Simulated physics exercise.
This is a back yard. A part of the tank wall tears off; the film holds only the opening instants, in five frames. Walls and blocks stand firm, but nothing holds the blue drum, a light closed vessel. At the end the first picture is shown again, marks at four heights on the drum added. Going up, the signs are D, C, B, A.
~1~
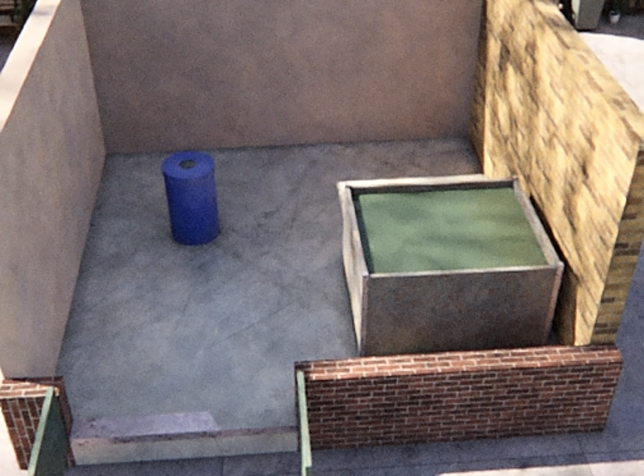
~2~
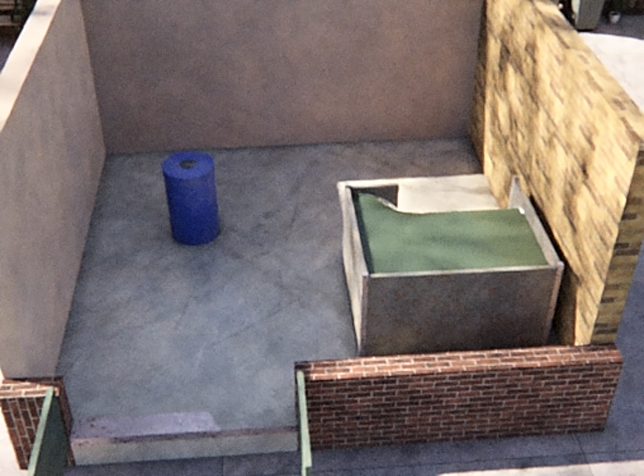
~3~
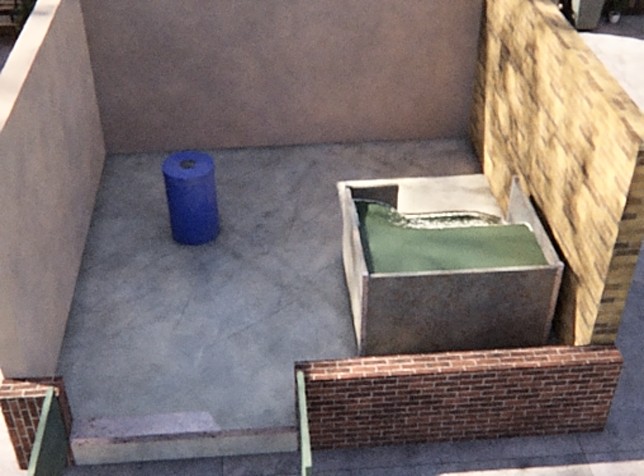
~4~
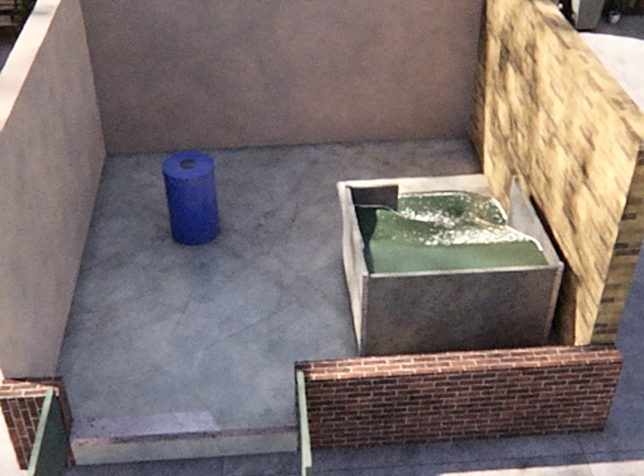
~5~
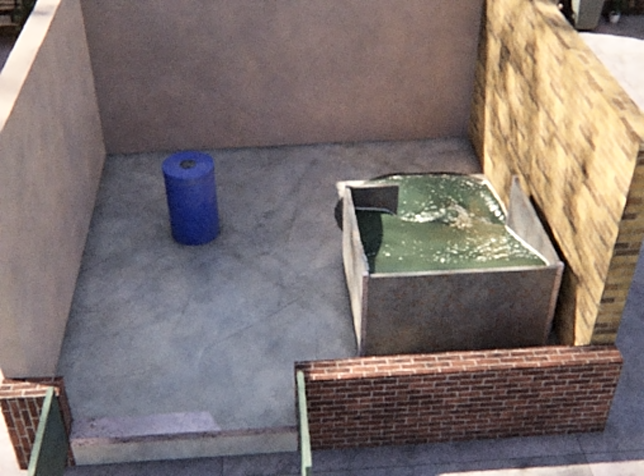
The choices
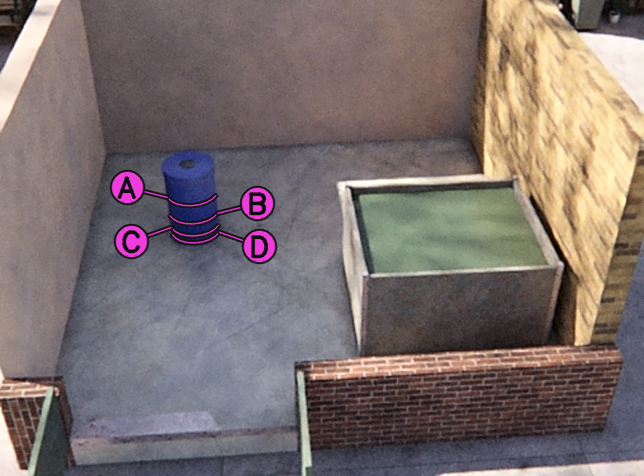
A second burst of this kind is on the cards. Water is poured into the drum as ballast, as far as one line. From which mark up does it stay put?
Go for B.
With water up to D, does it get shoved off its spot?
Yes.
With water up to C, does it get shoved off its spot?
Yes, that goes wrong.
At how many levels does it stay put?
Two of them.
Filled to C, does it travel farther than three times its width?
No, it does not.
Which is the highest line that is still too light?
It is C.
On the marked copy, A at (191, 205); B at (193, 223); C at (194, 235); D at (195, 242); from the bottom up D, C, B, A.
For line A, it does not move.
For line B, it does not move.
For line C, it is pushed about twice its own width away.
For line D, it is washed out through the gate.
